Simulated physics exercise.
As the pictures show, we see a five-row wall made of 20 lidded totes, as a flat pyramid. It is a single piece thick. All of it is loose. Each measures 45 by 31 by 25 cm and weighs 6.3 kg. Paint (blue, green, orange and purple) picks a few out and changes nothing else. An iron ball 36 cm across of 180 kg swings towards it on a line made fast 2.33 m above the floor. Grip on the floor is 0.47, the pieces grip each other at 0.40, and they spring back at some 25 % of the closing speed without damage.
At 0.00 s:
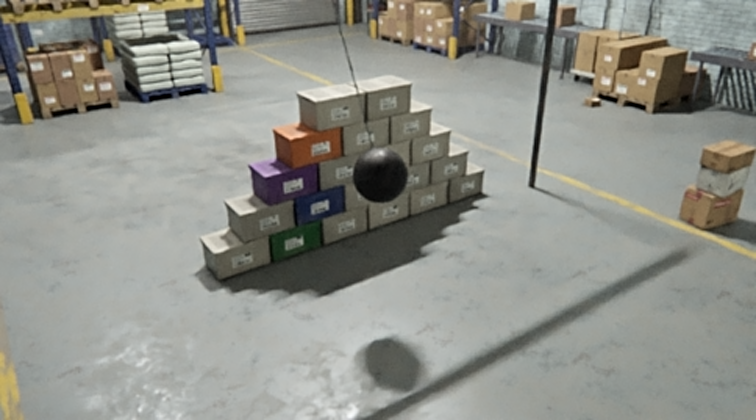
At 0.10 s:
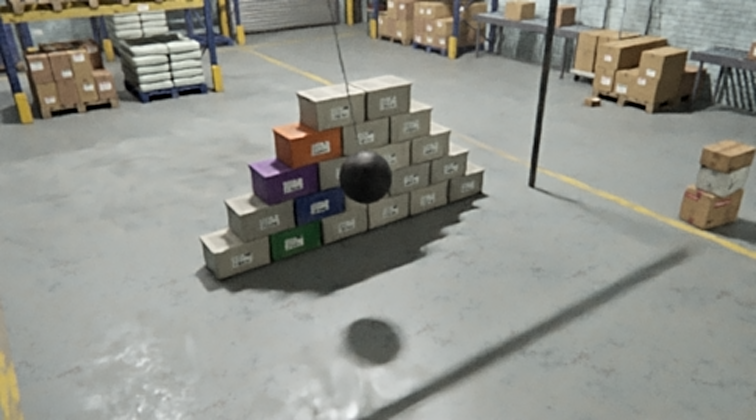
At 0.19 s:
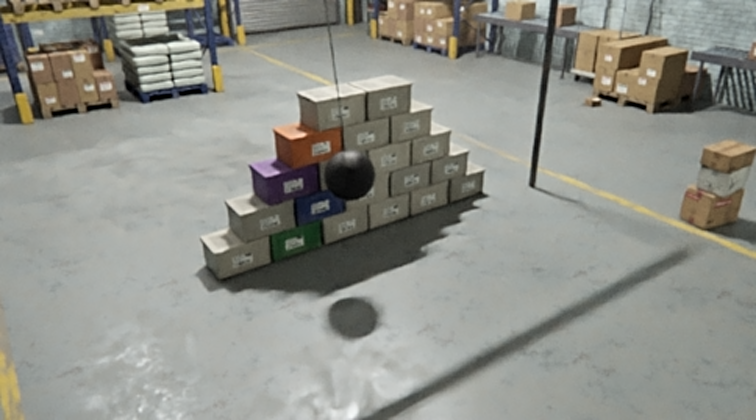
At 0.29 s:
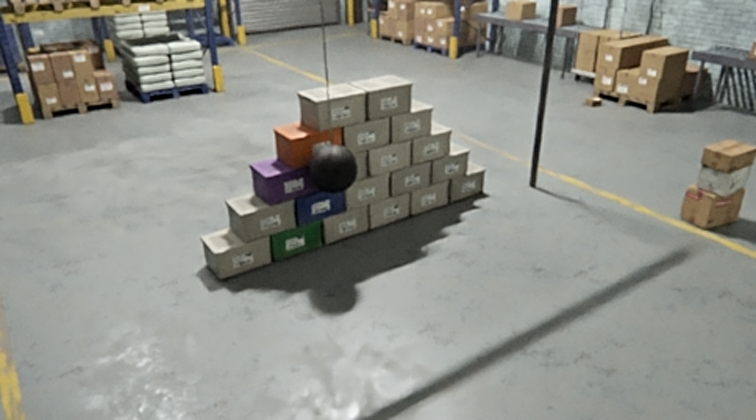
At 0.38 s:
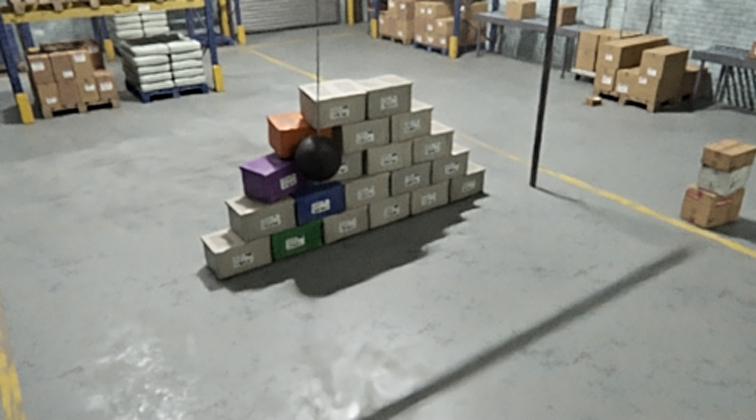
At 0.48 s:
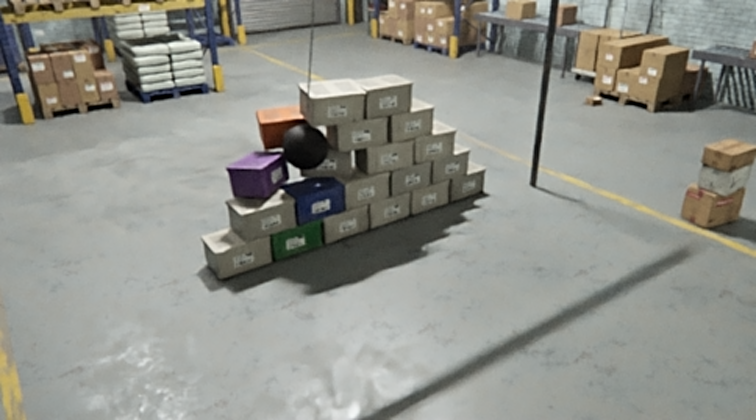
At first, a dark ball on a line hangs in front of a stepped pyramid of lidded totes, all undisturbed. It swings leftward and back toward the stack, then pushes in around the orange and purple totes, which shift left as several totes move slightly out of place.
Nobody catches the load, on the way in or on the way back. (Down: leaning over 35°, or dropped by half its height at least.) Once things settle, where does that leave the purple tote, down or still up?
In the end the purple tote falls.
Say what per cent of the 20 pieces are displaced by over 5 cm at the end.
Shifted: 30 per cent.
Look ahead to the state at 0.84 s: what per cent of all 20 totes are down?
10 per cent by then.
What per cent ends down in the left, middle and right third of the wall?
In per cent: Left 40, middle 30, right 0.
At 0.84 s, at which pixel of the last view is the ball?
Around (276, 110).
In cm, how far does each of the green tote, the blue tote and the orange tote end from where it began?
Green 0, blue 0, orange 290.
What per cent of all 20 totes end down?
About 25 per cent.
After 0.84 s, line 32° past plumb; 2 of the 20 totes down; purple tote leaning 64°, 34 cm lower; orange tote on its side.
After 1.60 s, line plumb; 5 of the 20 totes down; purple tote on its side; orange tote leaning 36°, 65 cm lower.
At rest (3.3 s), line 29° past plumb; 5 of the 20 totes down; purple tote on its side; blue tote unmoved; orange tote 74 cm lower. As the last picture would show them, middles, purple tote near (226, 194), blue tote near (313, 199).
